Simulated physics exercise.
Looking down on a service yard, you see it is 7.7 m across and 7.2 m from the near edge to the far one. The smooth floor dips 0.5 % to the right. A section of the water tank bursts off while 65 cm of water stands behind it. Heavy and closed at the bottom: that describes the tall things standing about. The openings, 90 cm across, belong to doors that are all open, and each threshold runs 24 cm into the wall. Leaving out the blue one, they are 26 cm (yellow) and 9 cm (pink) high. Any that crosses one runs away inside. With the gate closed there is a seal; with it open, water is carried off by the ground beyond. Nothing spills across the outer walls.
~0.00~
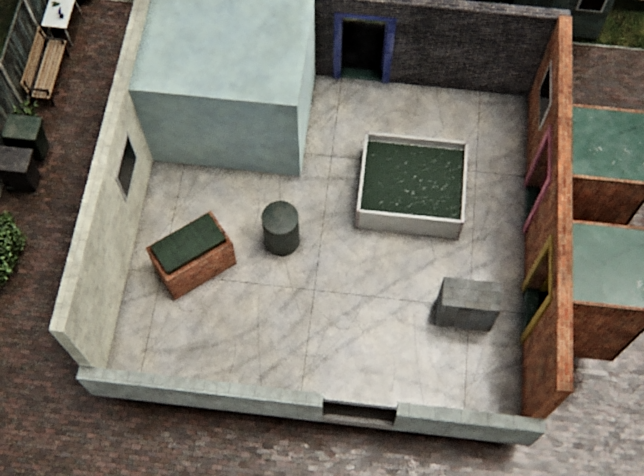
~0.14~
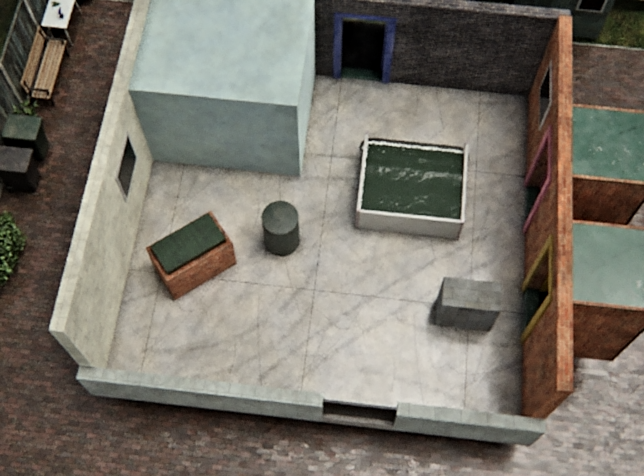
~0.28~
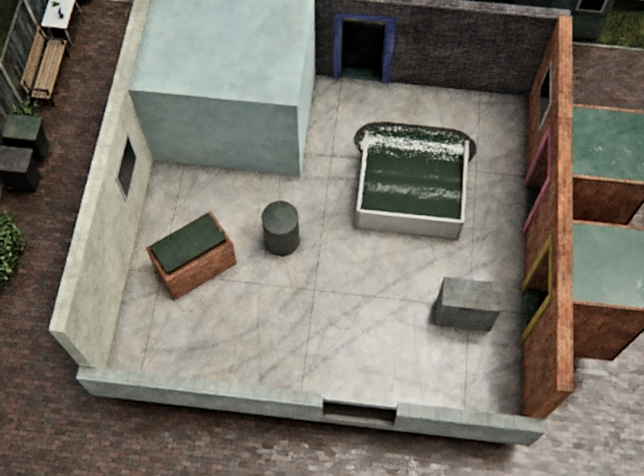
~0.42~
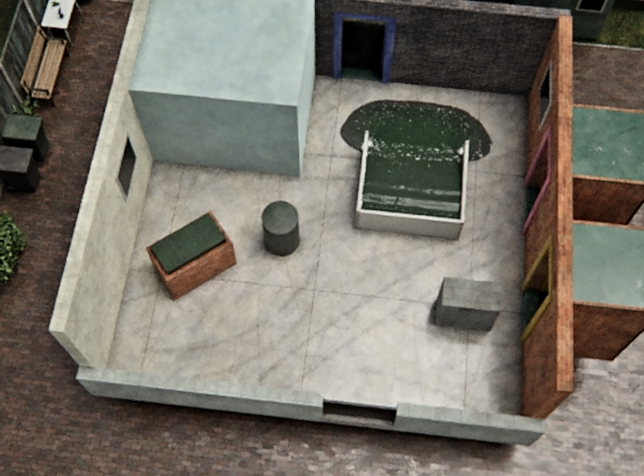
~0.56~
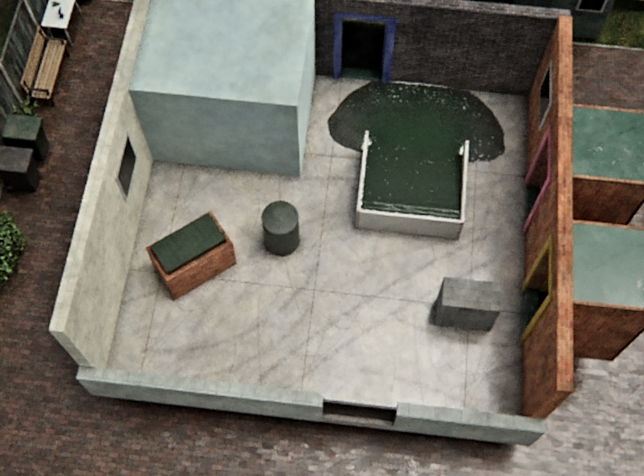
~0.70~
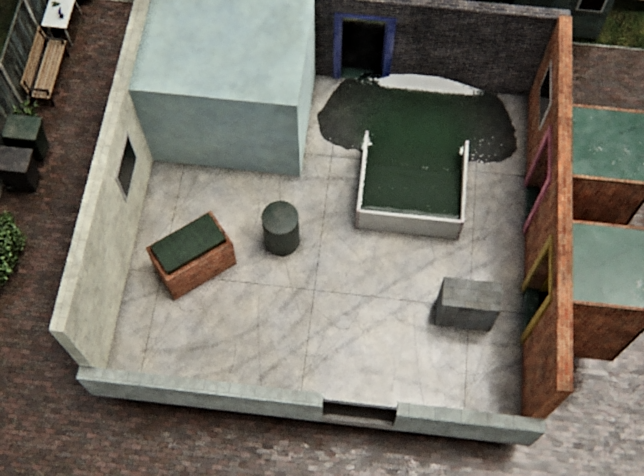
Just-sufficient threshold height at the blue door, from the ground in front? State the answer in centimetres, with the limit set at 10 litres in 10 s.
At least 27 cm or so.
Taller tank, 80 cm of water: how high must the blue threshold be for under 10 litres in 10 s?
About 34 cm.
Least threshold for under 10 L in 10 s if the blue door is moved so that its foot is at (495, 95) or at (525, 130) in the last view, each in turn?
Around 27 and 29 cm respectively.
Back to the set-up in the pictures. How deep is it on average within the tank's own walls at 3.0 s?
About 11 centimetres.
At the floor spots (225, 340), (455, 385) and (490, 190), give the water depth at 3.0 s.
Roughly 0, then 0, then 5 cm.
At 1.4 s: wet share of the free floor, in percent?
About 15 per cent.
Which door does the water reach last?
I'd go with the yellow door.
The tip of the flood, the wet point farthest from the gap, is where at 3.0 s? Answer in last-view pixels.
The tip of the flood lies near (518, 280).
After 1.4 s water covers 15 % of the floor, deepest (44 cm) near (422, 92); 24 cm at the blue door, 52 litres in over its 6 cm threshold.
After 3.0 s water covers 30 % of the floor, deepest (30 cm) near (523, 102); 18 cm at the blue door, 187 litres in over its 6 cm threshold.
After 10.0 s water covers 80 % of the floor, deepest (8 cm) near (373, 239); 4 cm at the blue door, 278 litres in over its 6 cm threshold.
At the blue door as built, the water arrived by 0.7 s and peaked near 24 cm at 1.4 s.
With a threshold of 23.5 cm, 24 litres would have come in within the 10 s; with 32 cm, 1 litre. So under 10 litres takes about 27 cm.
